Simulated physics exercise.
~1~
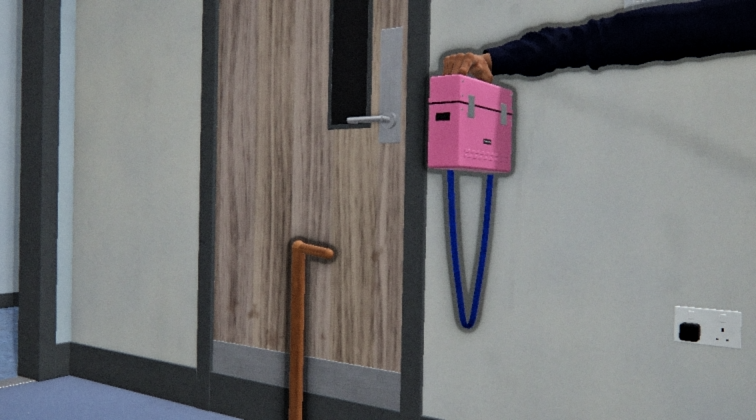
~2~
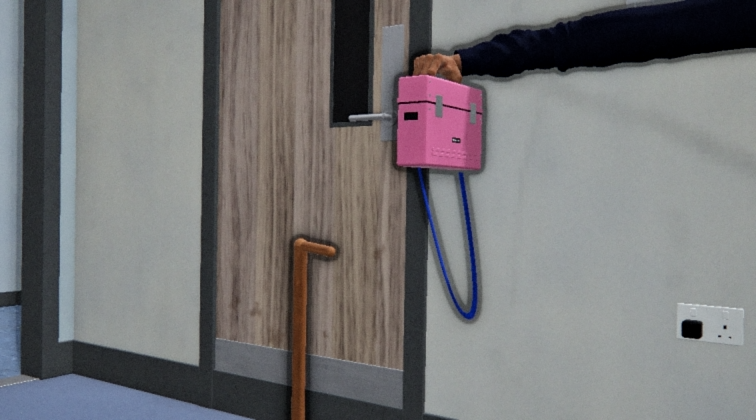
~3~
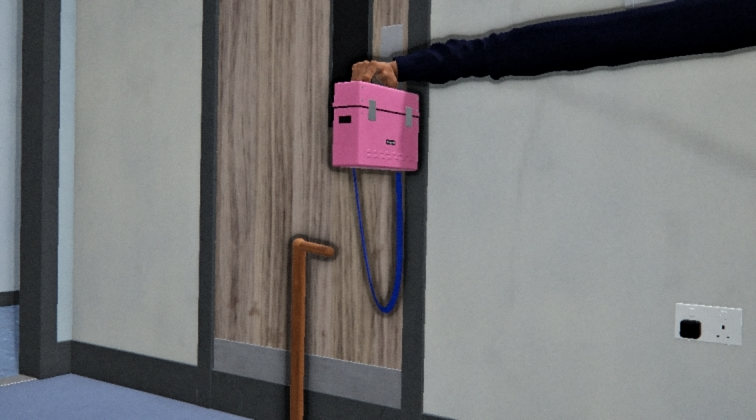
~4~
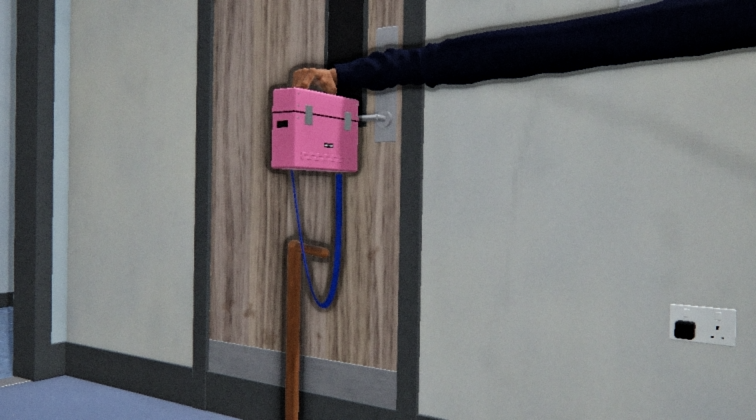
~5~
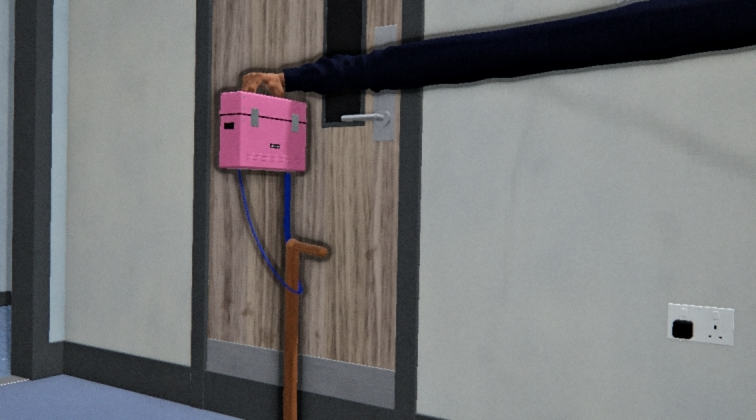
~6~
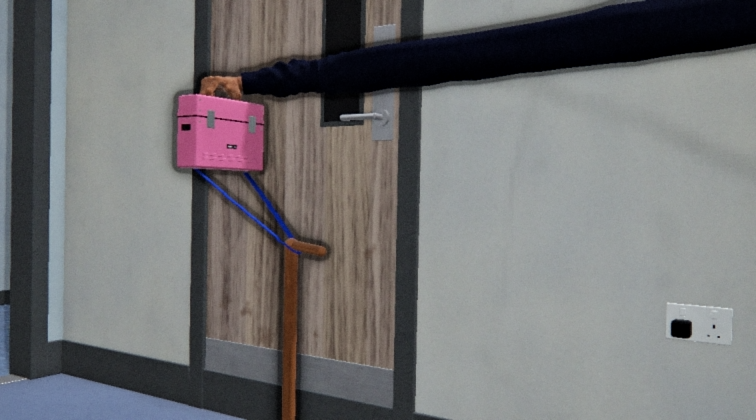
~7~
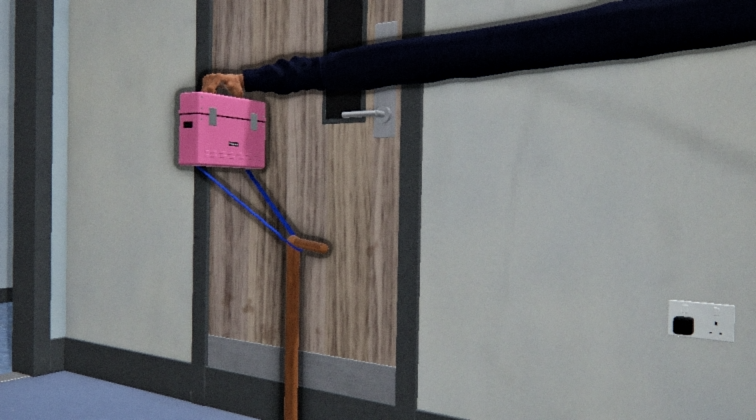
Pink case carried left by a hand past a wooden hooked post, its blue ribbon loop snagging and pulling tight round it.
